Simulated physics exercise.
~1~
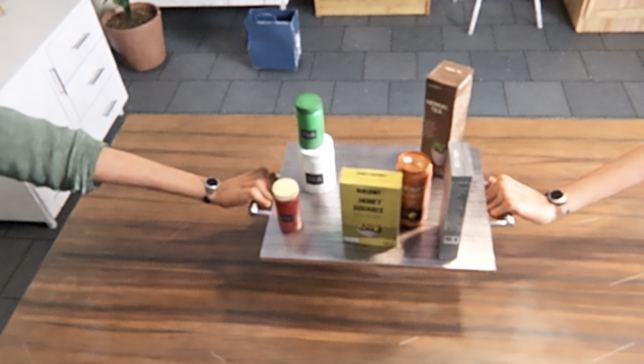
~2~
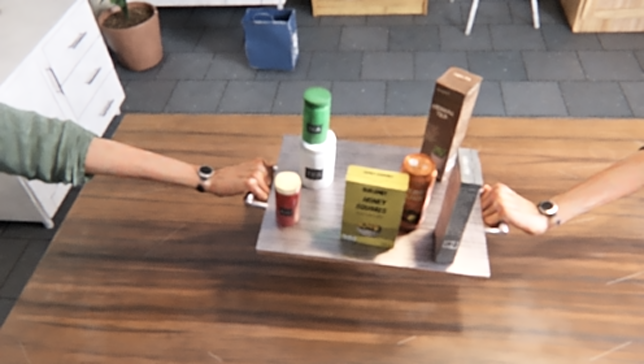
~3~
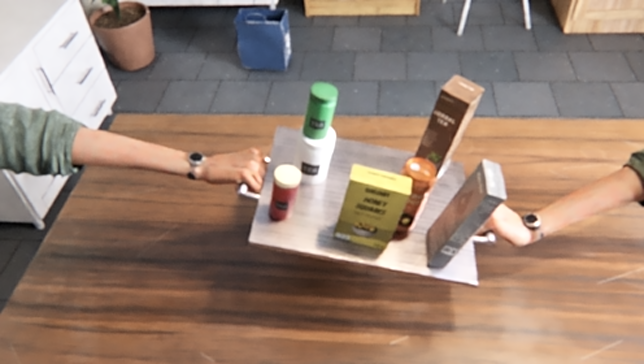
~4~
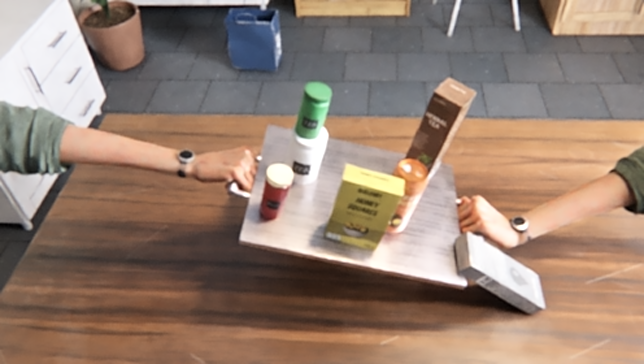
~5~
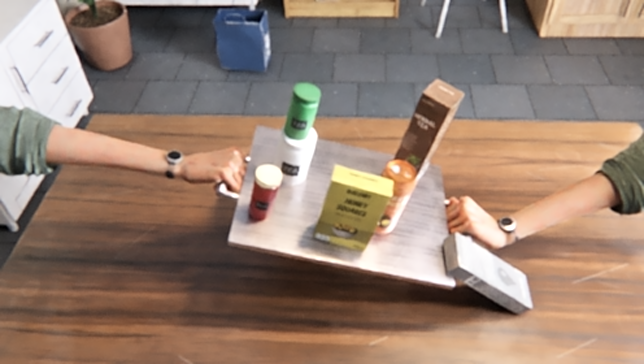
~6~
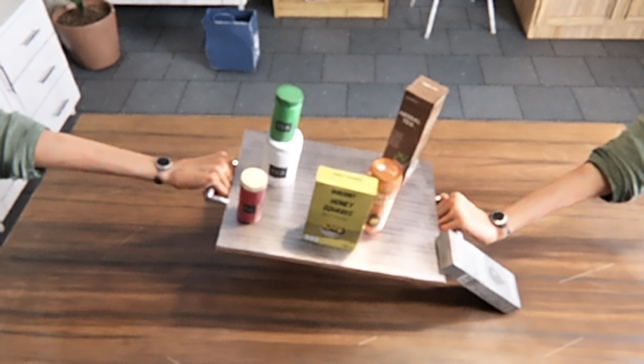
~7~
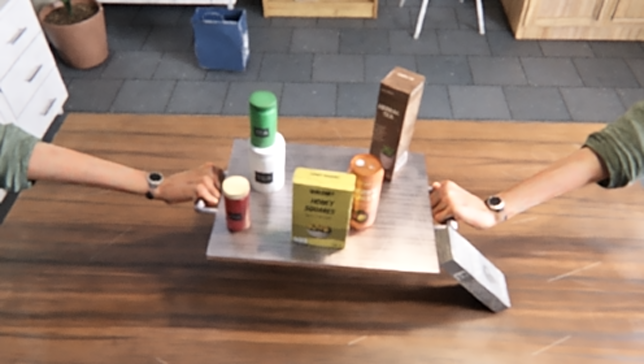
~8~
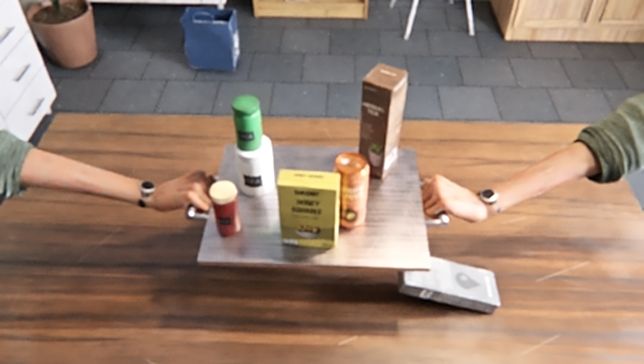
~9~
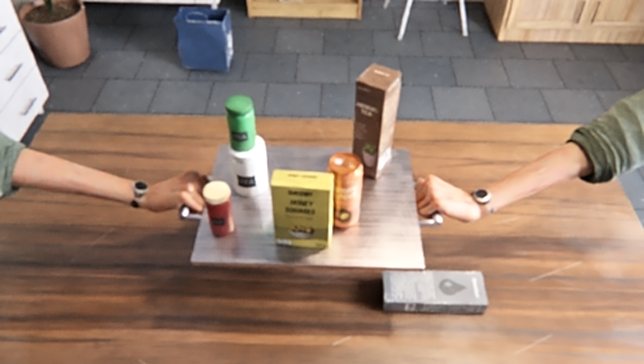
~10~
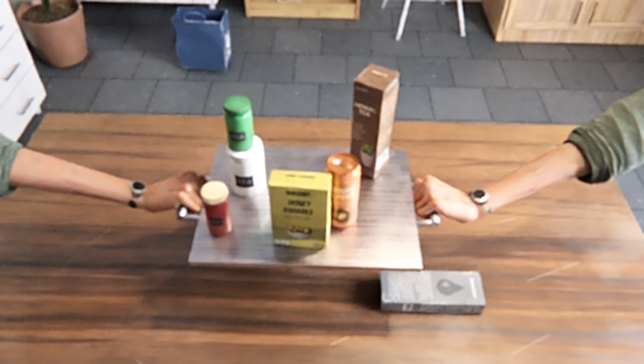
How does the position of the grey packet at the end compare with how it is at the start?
At the start the grey packet stands upright on the right side of the tray. At the end it lies on its side on the wooden table, off the tray.
